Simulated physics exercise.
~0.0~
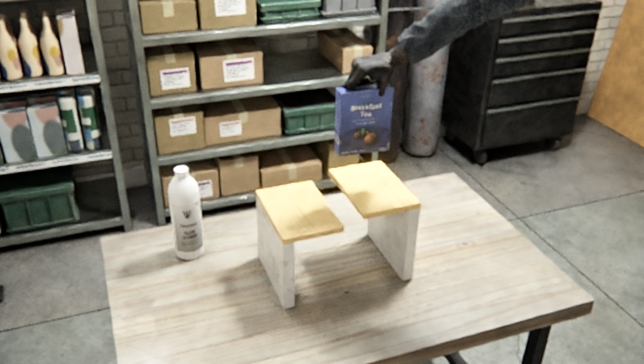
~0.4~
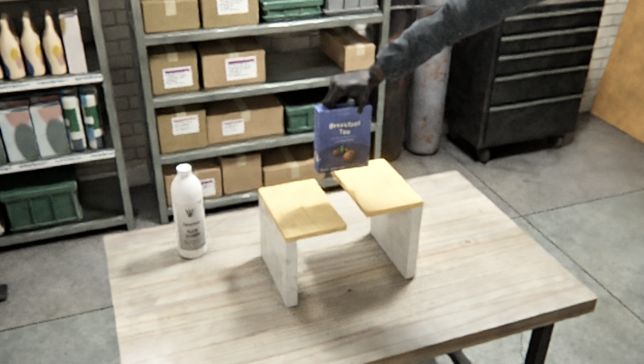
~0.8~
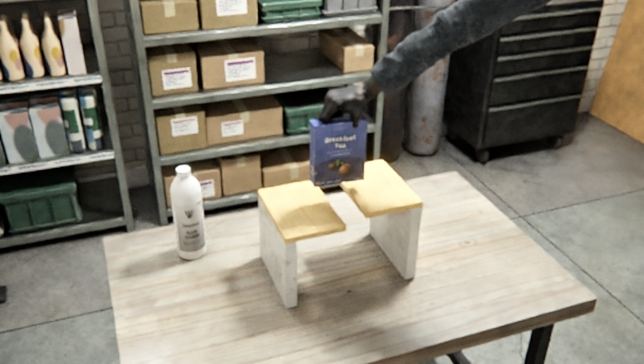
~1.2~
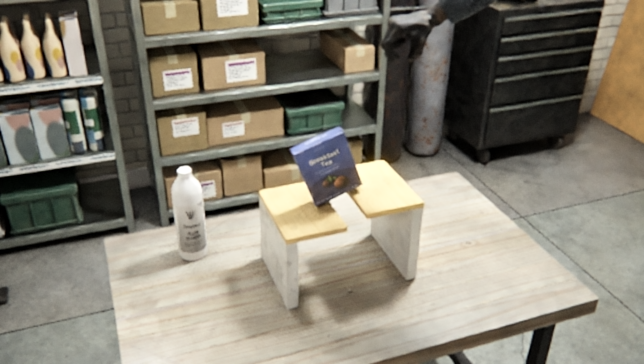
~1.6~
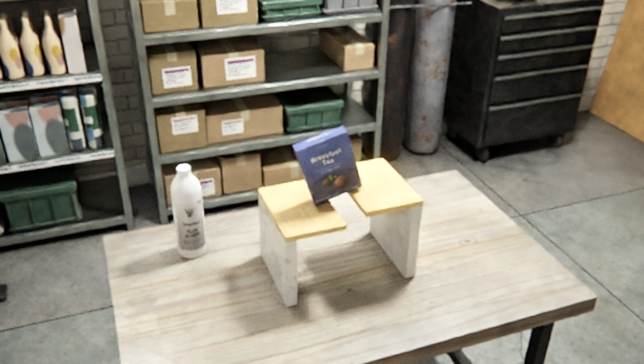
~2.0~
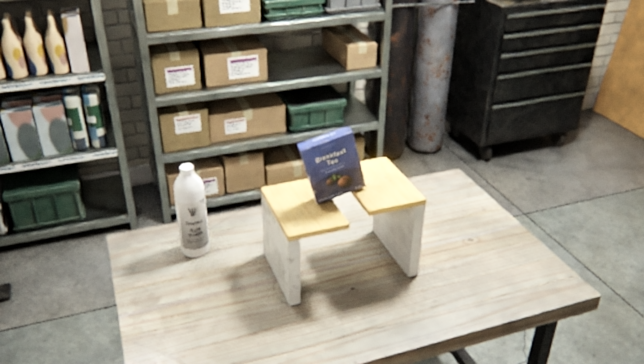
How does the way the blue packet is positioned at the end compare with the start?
At the start the blue packet is held upright by the gloved hand, but at the end it is leaning in the gap of the stand.
